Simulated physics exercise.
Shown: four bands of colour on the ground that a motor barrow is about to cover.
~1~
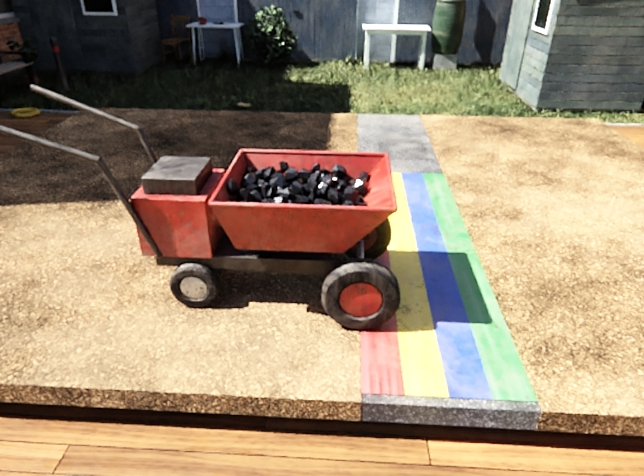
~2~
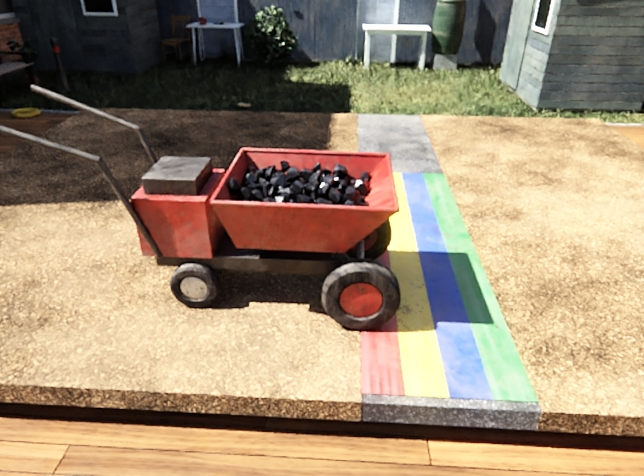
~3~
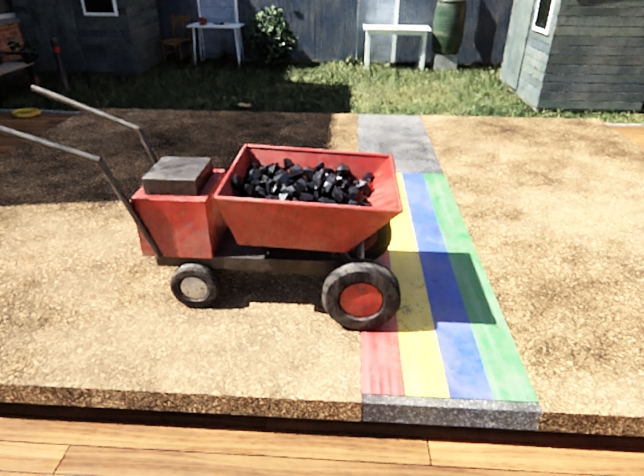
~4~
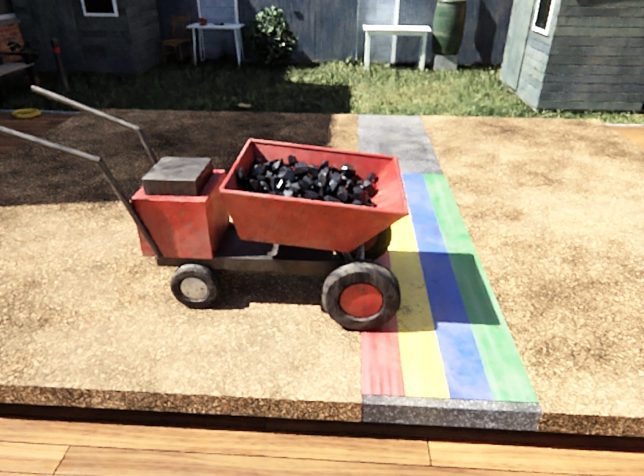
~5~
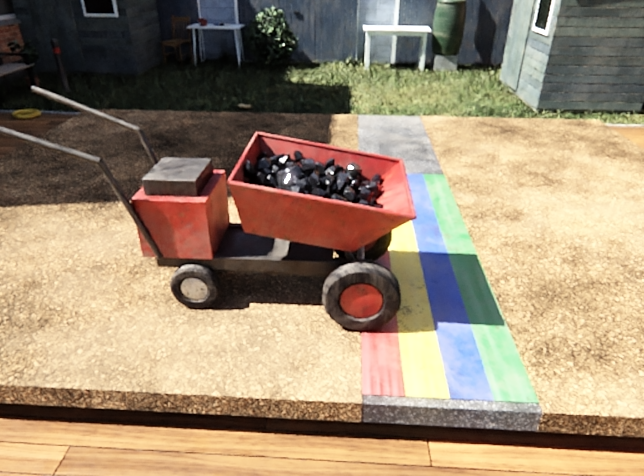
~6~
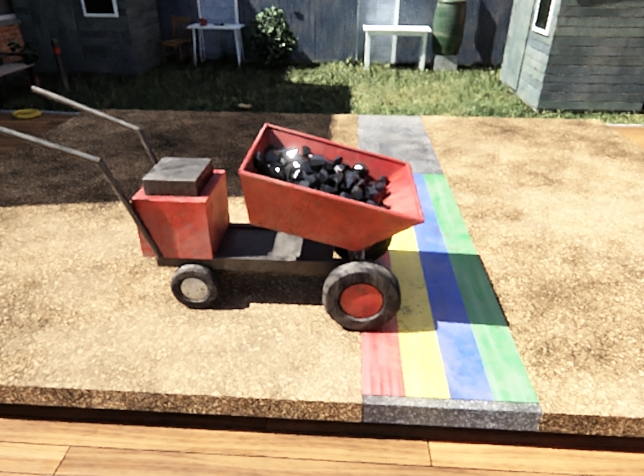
In a sunny yard, a red motor barrow's coal-filled skip slowly tilts to the right.
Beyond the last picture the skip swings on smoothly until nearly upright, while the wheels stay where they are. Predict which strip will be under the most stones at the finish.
I would say the green one.
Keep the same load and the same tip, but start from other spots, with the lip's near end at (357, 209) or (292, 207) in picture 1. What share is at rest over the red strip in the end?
Roughly 0 and 20 %.
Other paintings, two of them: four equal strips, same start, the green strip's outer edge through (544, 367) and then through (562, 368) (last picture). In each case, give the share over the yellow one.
First case 0 per cent, second case 0 per cent.
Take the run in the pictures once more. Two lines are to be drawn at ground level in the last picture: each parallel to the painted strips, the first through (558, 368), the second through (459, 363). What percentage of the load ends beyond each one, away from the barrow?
In turn 20 and 90 in a hundred.
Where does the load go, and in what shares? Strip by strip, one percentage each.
Estimated shares: Red strip 0 %, yellow strip 0 %, blue strip 10 %, green strip 35 %.
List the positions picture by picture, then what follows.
Lip of the skip (396, 210), level; top of the load (291, 188), lumps of coal; red strip (381, 354); yellow strip (420, 356); blue strip (461, 358); green strip (501, 360), in the first picture.
Lip of the skip (397, 210), level; top of the load (292, 187), in the second picture.
Lip of the skip (401, 212), tipped barely; top of the load (294, 185), in the third picture.
Lip of the skip (407, 214), tipped a little; top of the load (287, 178), in the fourth picture.
Lip of the skip (414, 217), tipped a little; top of the load (293, 174), in the fifth picture.
Lip of the skip (423, 221), tipped clearly; top of the load (288, 173); red strip (381, 355); yellow strip (421, 357); blue strip (462, 359); green strip (502, 361), in the sixth picture.
Just after the last frame, skip tipped steeply; every one in the skip.
A moment on, skip tipped right over; the larger part in the skip; just a few over the blue strip; about a tenth over the green strip; just a few falling; just a few off the paint.
Further on, skip tipped right over; about a tenth in the skip; about a tenth over the blue strip; roughly a third over the green strip; roughly half off the paint.
When it is over, skip tipped right over; about a tenth in the skip; not one over the red strip; not one over the yellow strip; about a tenth over the blue strip; roughly a third over the green strip; roughly half off the paint.
